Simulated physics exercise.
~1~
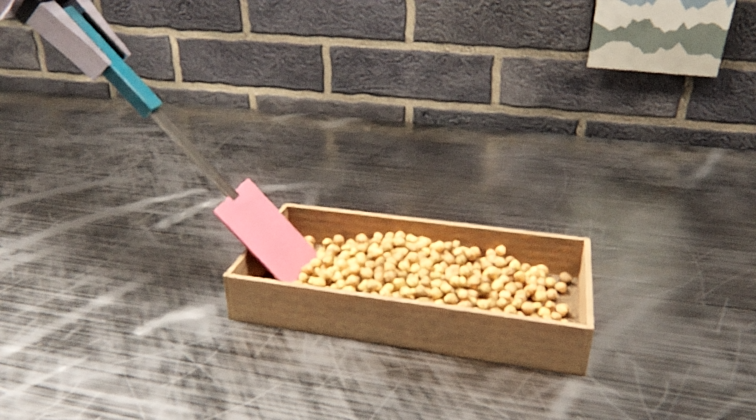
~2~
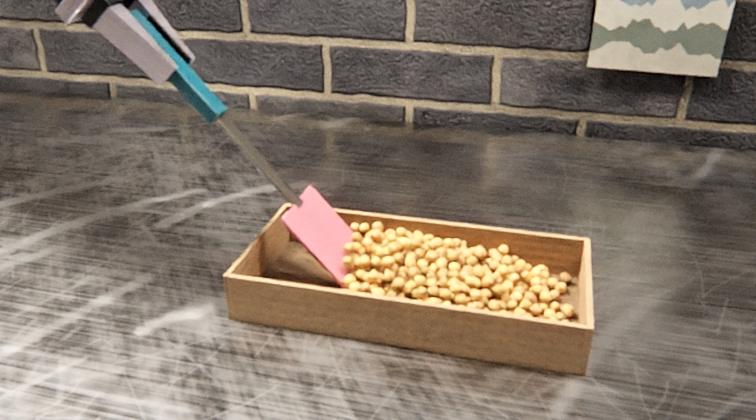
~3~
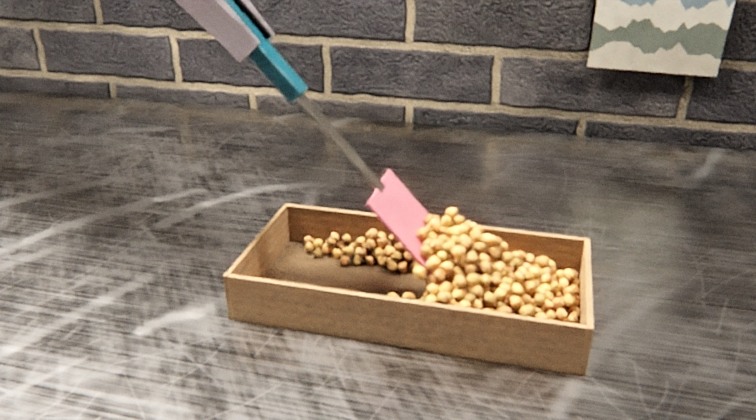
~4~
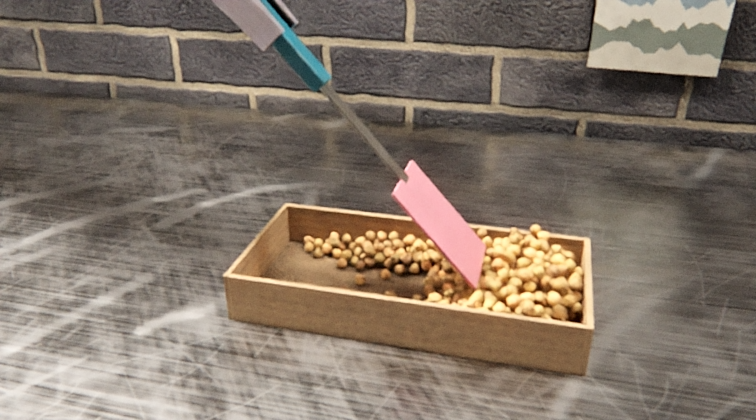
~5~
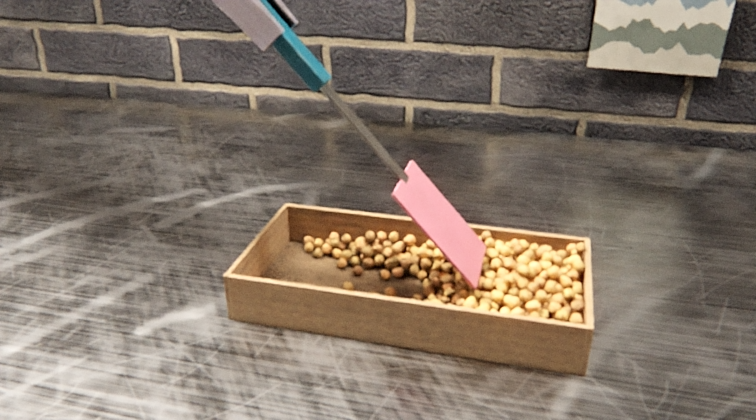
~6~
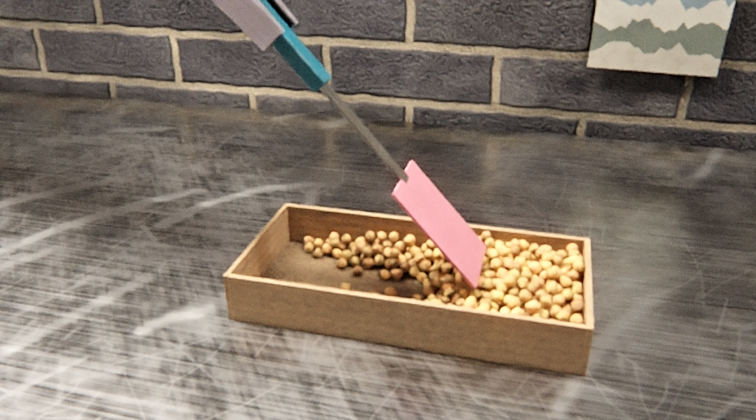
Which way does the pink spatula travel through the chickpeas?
The spatula moves to the right, pushing the chickpeas along the tray before it stops.
